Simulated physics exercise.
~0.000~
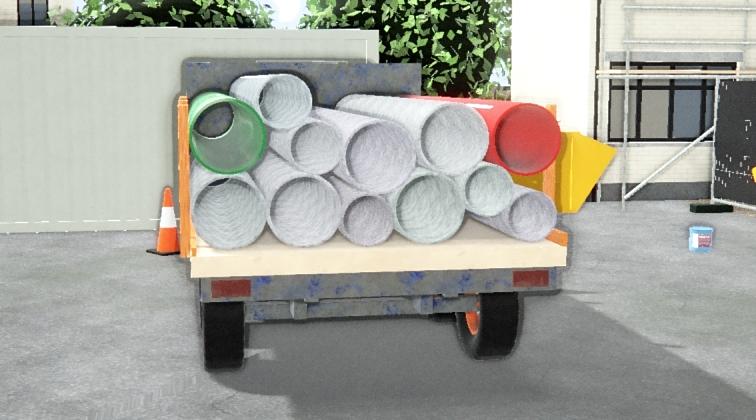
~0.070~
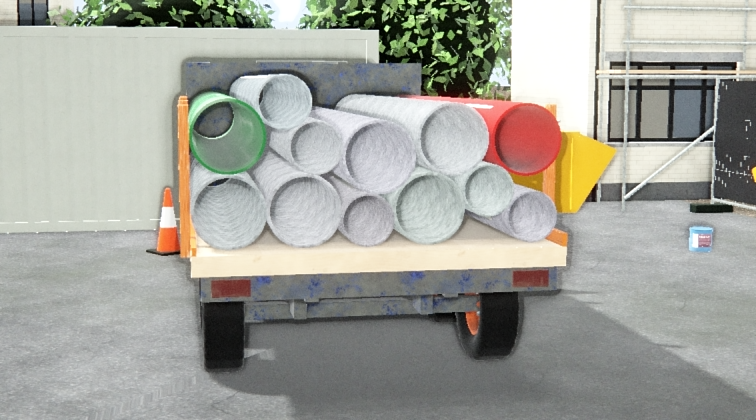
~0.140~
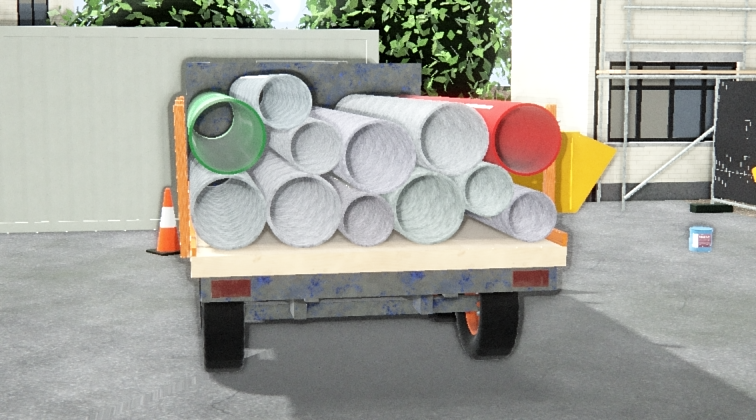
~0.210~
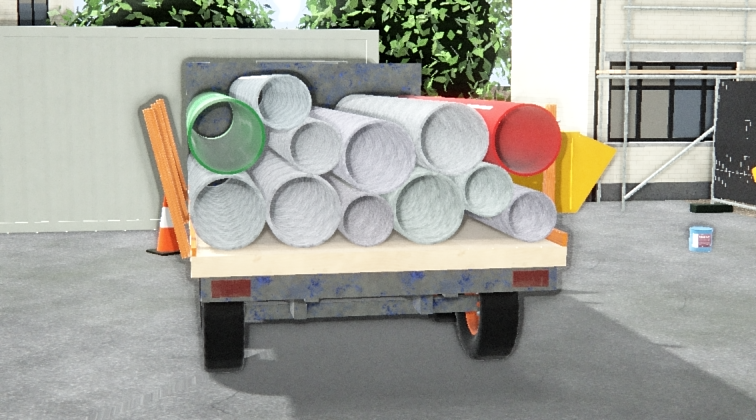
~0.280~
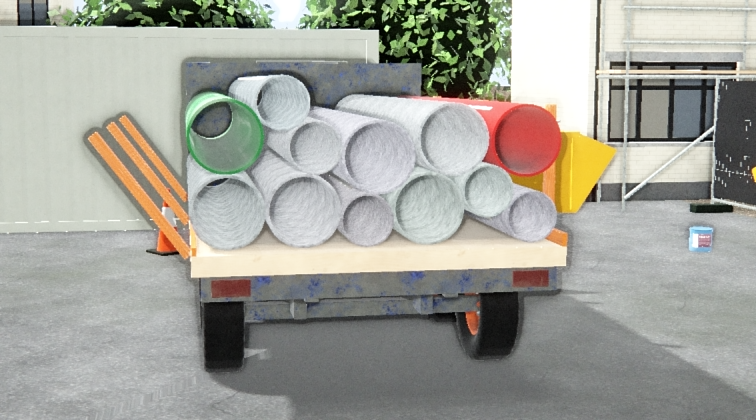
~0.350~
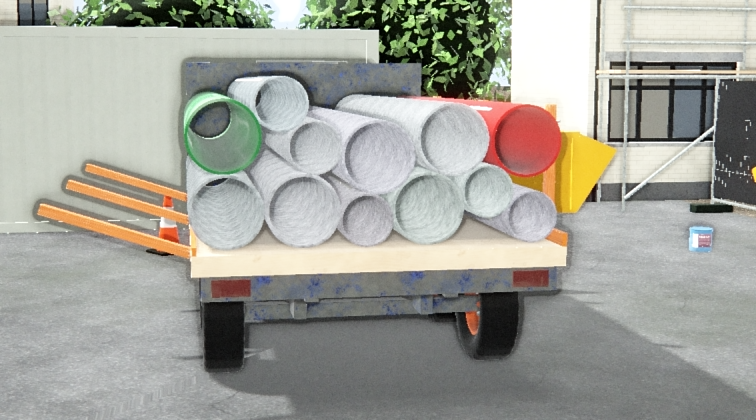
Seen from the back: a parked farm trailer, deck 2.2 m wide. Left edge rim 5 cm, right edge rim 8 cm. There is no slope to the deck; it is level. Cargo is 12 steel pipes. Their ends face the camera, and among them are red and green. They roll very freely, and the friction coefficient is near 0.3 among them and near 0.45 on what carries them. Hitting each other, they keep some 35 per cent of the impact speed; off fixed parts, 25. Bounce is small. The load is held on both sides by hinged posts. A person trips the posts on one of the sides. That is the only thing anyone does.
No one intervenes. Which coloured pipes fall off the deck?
Note: Red is not lost. Green comes off.
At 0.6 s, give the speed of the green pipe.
Around 0.5 m/s.
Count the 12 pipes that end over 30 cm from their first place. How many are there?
Altogether it comes to 2.
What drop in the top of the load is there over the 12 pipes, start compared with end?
Roughly 20 cm.
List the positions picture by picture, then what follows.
Red (526, 139), green (228, 137); sides still shut; the deck is level; 5 of the 12 make up the bottom layer, in the first picture.
Red (526, 139), green (228, 137); sides still shut, in the second picture.
Red (526, 139), green (228, 137); both sides upright, in the third picture.
Red (526, 140), green (227, 137); left posts out by 15°, tip at (150, 116), in the fourth picture.
Red (526, 140), green (226, 137); left posts out by 35°, tip at (96, 140), in the fifth picture.
Red (526, 141), green (223, 137); left posts out by 70°, tip at (46, 211), in the sixth picture.
Then, 0.6 s in, red is up on others, 20 cm from the right edge; green is up on others, 10 cm from the left edge, rolling left; 0 of 12 are off.
Then, 0.7 s in, green is up on others, 5 cm from the left edge, rolling left; still the same for red; 0 of 12 are off.
Then, 0.8 s in, green is up on others, 5 cm from the left edge, rolling left; still the same for red; 0 of 12 are off.
Then, 1.0 s in, red is up on others, 20 cm from the right edge; green is dropping off the left side; 1 of 12 is off.
In the end (4.6 s), red is up on others, 20 cm from the right edge; green is on the ground to the left; 1 of 12 is off.
